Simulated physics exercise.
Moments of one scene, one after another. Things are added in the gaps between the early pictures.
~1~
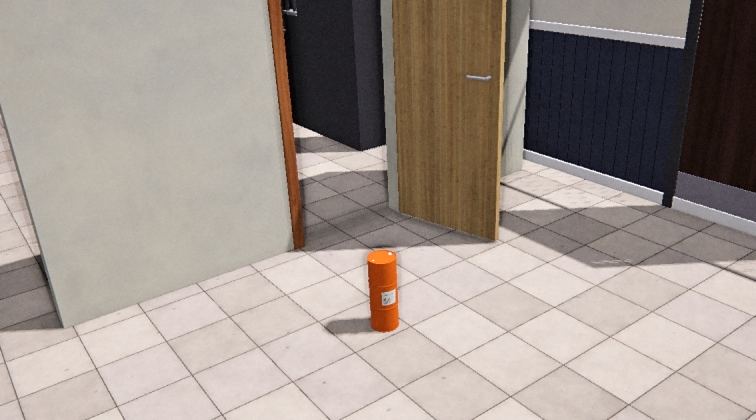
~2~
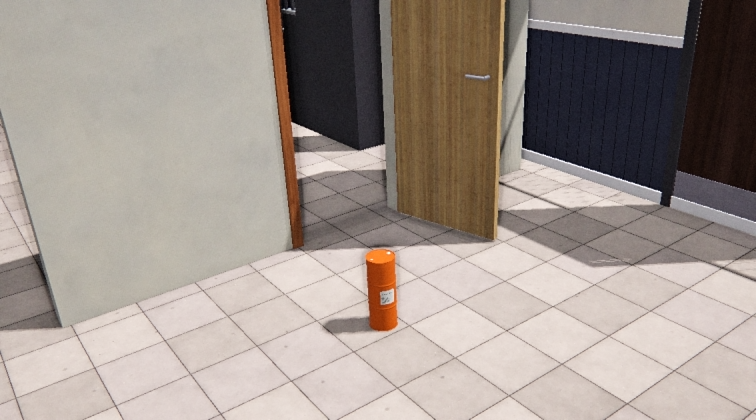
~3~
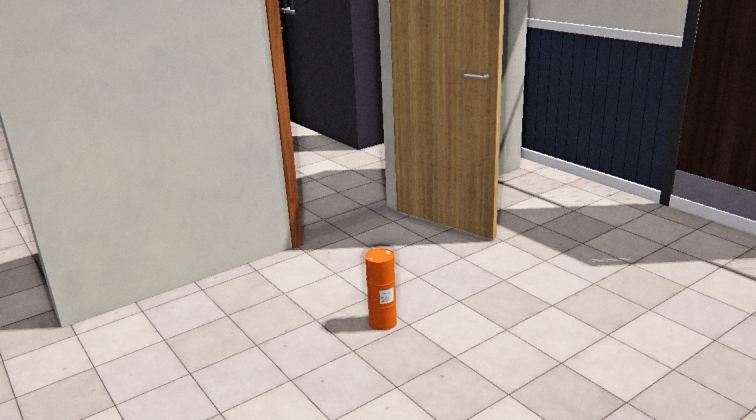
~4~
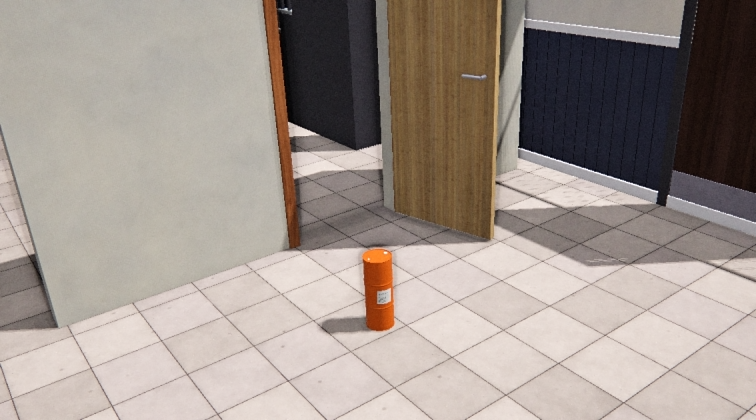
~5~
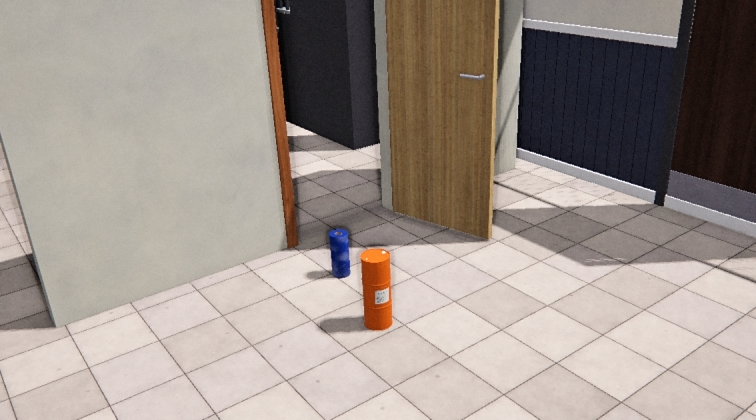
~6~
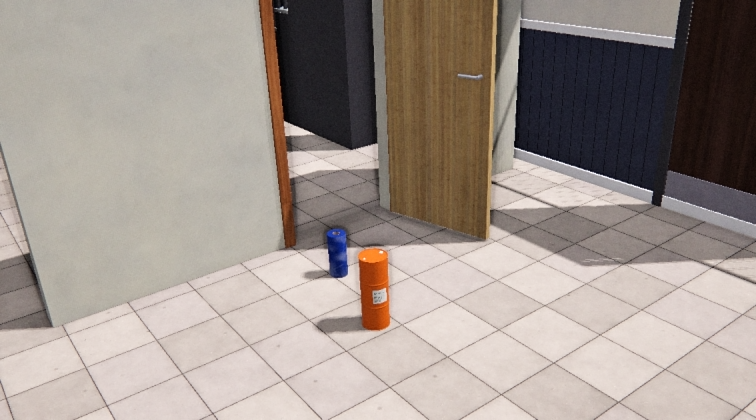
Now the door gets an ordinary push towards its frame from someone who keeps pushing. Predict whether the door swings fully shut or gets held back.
Fully shut.
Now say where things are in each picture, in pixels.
The first frame shows door wide open and still; orange canister (383, 291).
The second frame shows door wide open and still; orange canister (382, 291).
The third frame shows door wide open and still; orange canister (381, 290).
The fourth frame shows door wide open and still; orange canister (379, 290).
The fifth frame shows door wide open and still; orange canister (377, 290).
The sixth frame shows door wide open and still; blue roll (338, 254); orange canister (375, 290).
Then, 0.90 s later than the last frame, door at 72°.
Then, 1.60 s later than the last frame, door at 34°.
When it is over, door at 0°; both as before. End places, in pixels of the last picture, blue roll near (338, 254).
